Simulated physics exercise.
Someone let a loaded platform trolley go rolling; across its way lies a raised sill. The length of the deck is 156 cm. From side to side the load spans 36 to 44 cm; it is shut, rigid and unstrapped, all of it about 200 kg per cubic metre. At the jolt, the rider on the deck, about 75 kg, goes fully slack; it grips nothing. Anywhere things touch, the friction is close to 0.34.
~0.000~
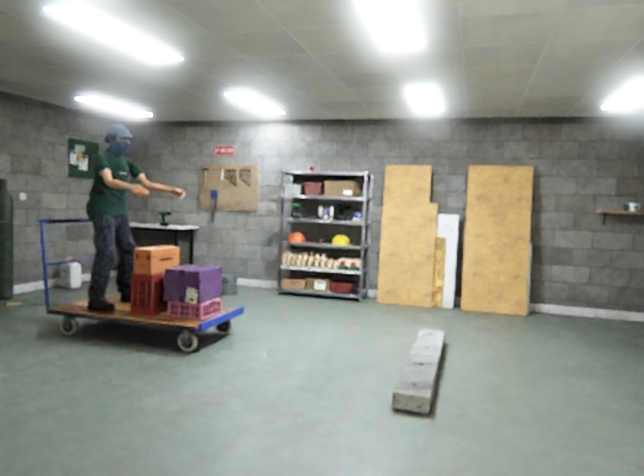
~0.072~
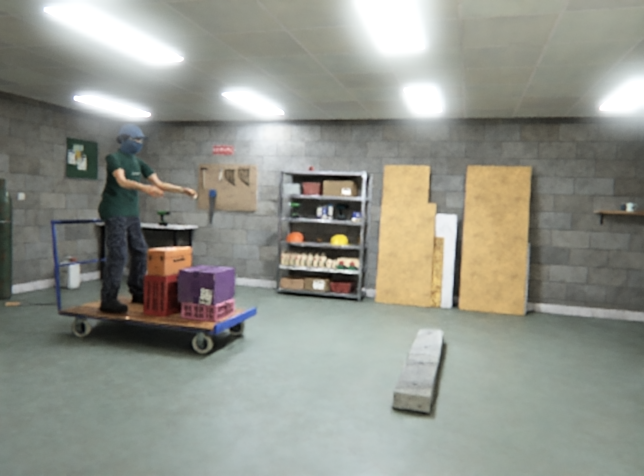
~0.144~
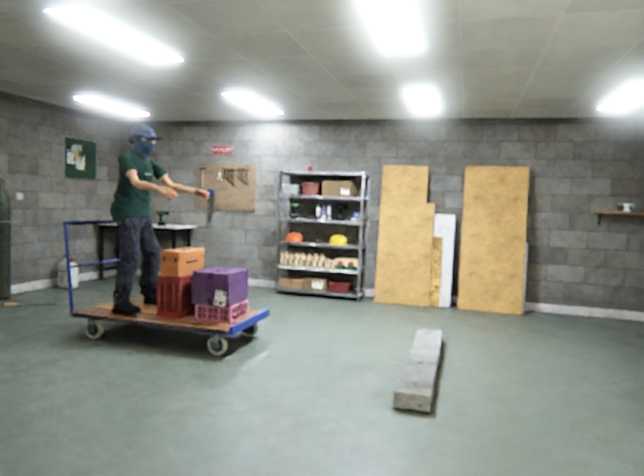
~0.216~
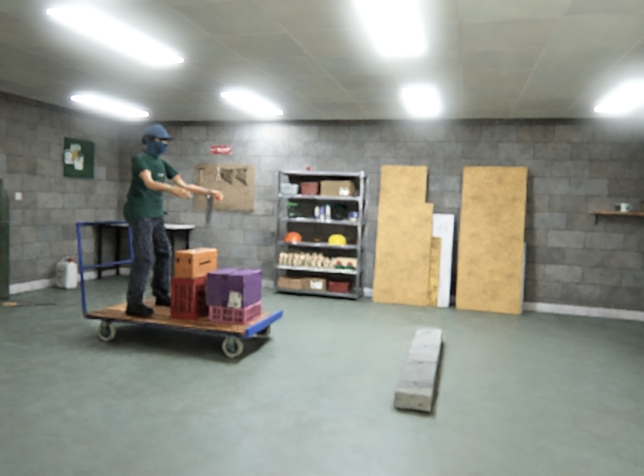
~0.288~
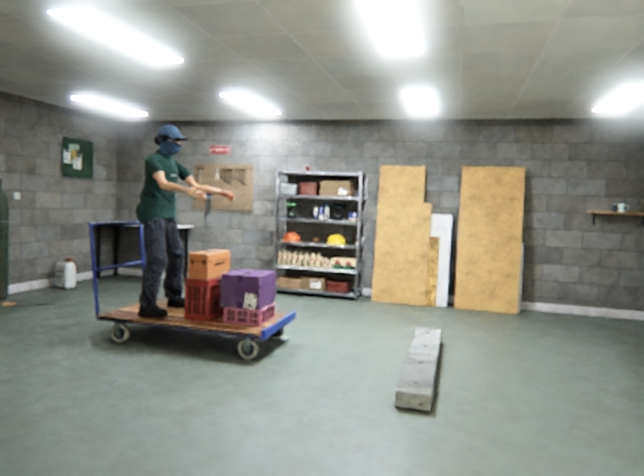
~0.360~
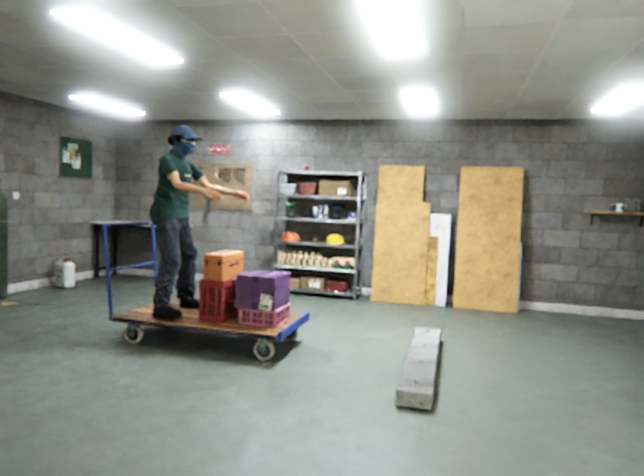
A person with outstretched arms rides a loaded platform trolley rolling right across a workshop floor.
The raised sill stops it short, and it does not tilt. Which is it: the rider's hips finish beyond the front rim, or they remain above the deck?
The rider's hips remain above the deck.
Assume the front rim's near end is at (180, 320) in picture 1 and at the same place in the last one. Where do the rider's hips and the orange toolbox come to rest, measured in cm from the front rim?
I'd say the hips settle 10 behind while orange goes 40 past.
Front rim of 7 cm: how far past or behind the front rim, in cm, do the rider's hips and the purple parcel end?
Hips 40 behind, purple 90 past.
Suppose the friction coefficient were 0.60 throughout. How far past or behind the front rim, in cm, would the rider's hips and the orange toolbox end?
So the hips stay 40 behind while the orange load ends up 40 past the front rim.
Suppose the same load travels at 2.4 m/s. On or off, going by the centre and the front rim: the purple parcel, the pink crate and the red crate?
Results: Purple not carried, pink still carried, red still carried.
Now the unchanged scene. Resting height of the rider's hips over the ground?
Hip height: Approx. 75 cm.
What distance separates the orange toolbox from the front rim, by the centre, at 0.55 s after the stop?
Roughly 20 cm past it.
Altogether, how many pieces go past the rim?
The overall count comes to 2.
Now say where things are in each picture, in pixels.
In the first picture, hips (108, 208), orange toolbox (157, 260), rim corner (200, 327); 0 cm covered, 174 to go.
In the second picture, hips (120, 209), orange toolbox (170, 261), rim corner (215, 329); 14 cm covered, 160 to go.
In the third picture, hips (132, 210), orange toolbox (183, 262), rim corner (231, 331); 27 cm covered, 147 to go.
In the fourth picture, hips (144, 211), orange toolbox (196, 263), rim corner (247, 333); 41 cm covered, 133 to go.
In the fifth picture, hips (157, 211), orange toolbox (210, 264), rim corner (263, 334); 54 cm covered, 119 to go.
In the sixth picture, hips (171, 212), orange toolbox (224, 265), rim corner (280, 336); 68 cm covered, 106 to go. Speed about 1.9 m/s.
After 0.92 s the deck stops.
After 1.17 s the rider's hips are 81 cm behind the rim, near (328, 249) in the last picture's view.
After 1.47 s the rider's hips are 59 cm behind the rim, near (352, 270) in the last picture's view.
After 1.92 s the rider's hips are 39 cm behind the rim, near (376, 274) in the last picture's view.
At rest, 3.1 s, past the rim, purple parcel and orange toolbox; behind it, pink crate, red crate and the rider's hips.
